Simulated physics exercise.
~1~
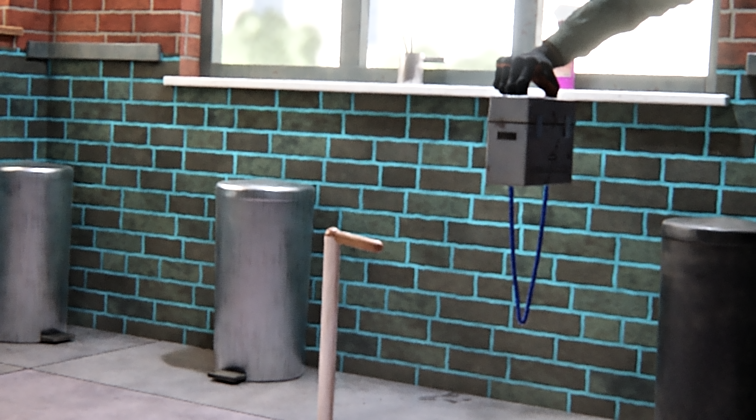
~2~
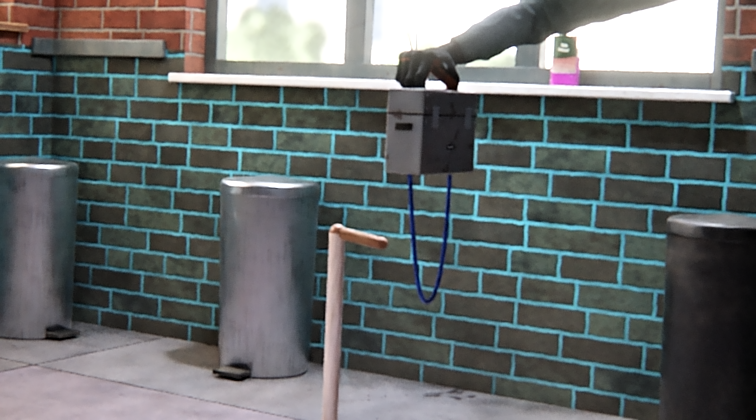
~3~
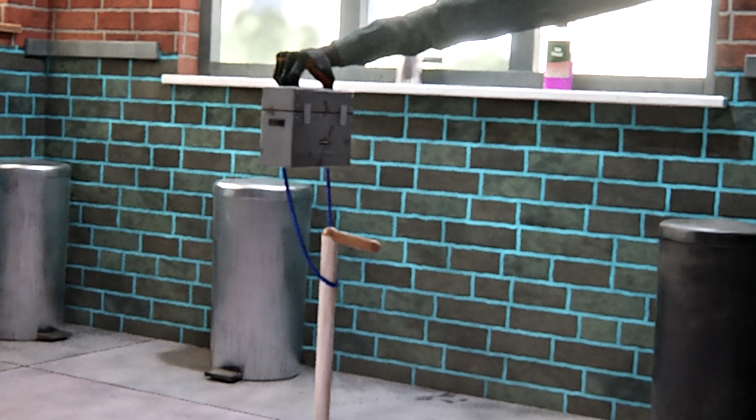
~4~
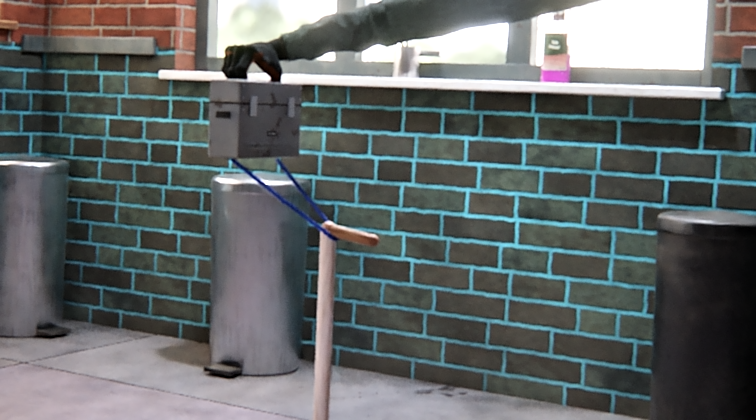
A gloved hand carries a grey case left until its dangling cord snags on a post.
